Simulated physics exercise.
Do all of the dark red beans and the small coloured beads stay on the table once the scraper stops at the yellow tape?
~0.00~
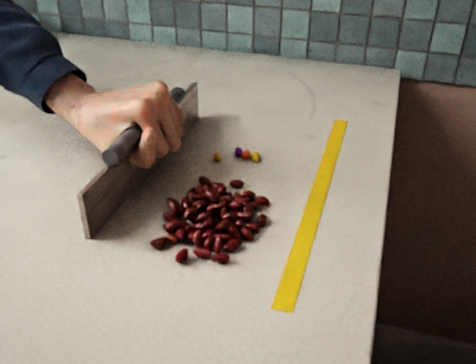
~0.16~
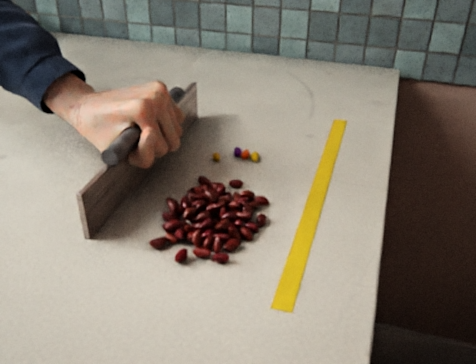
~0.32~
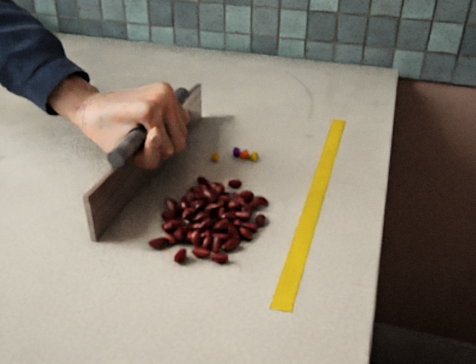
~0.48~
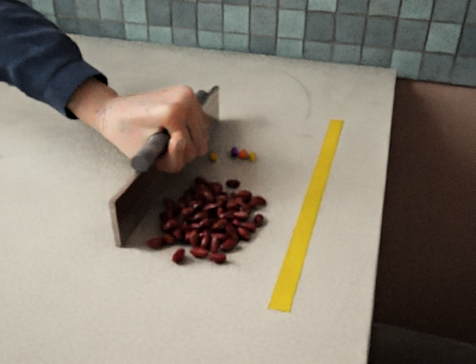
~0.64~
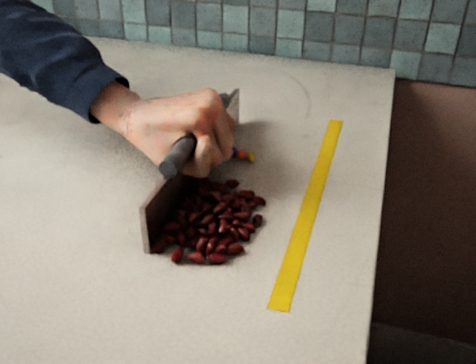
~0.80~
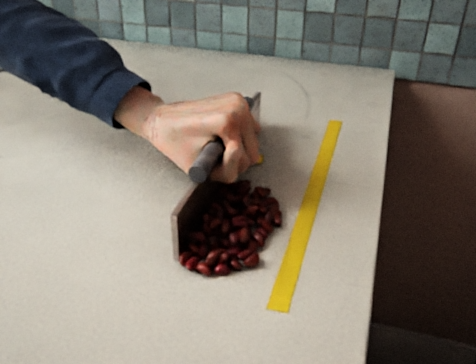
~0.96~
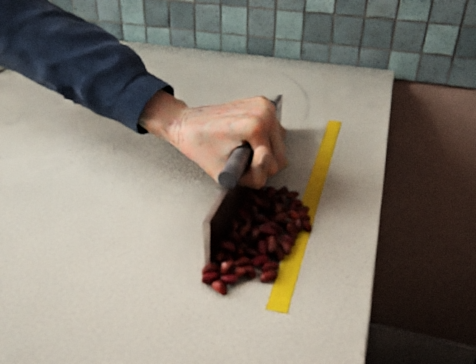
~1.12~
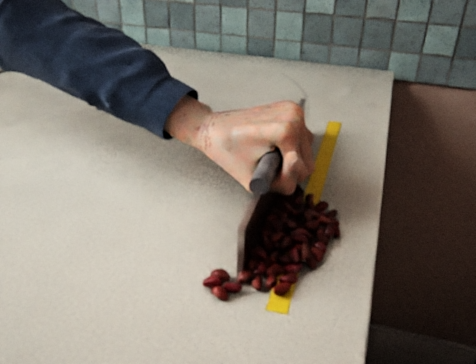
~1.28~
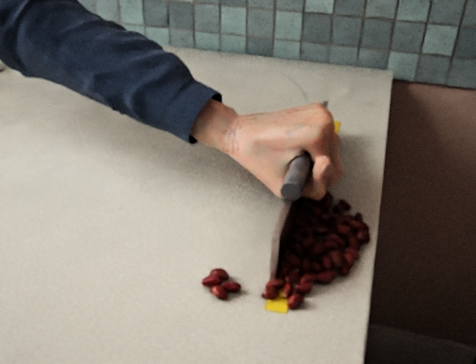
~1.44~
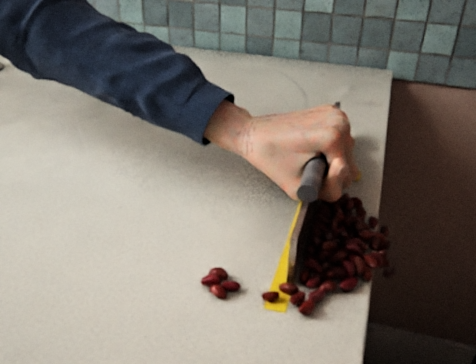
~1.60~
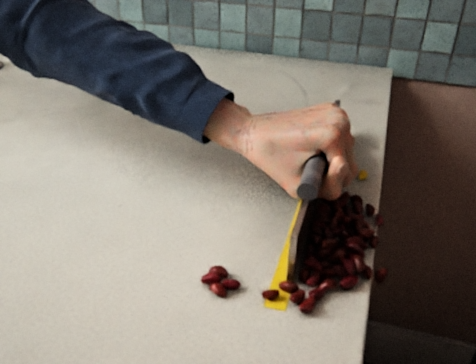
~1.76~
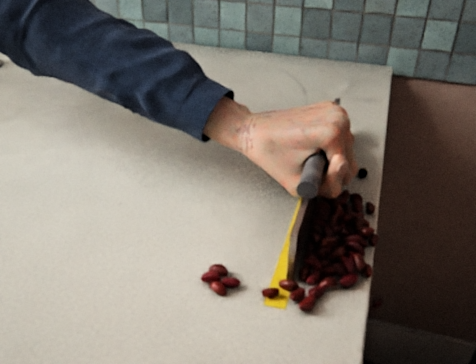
No, a few of the dark red beans go over the right edge of the table. The small coloured beads stay on top.
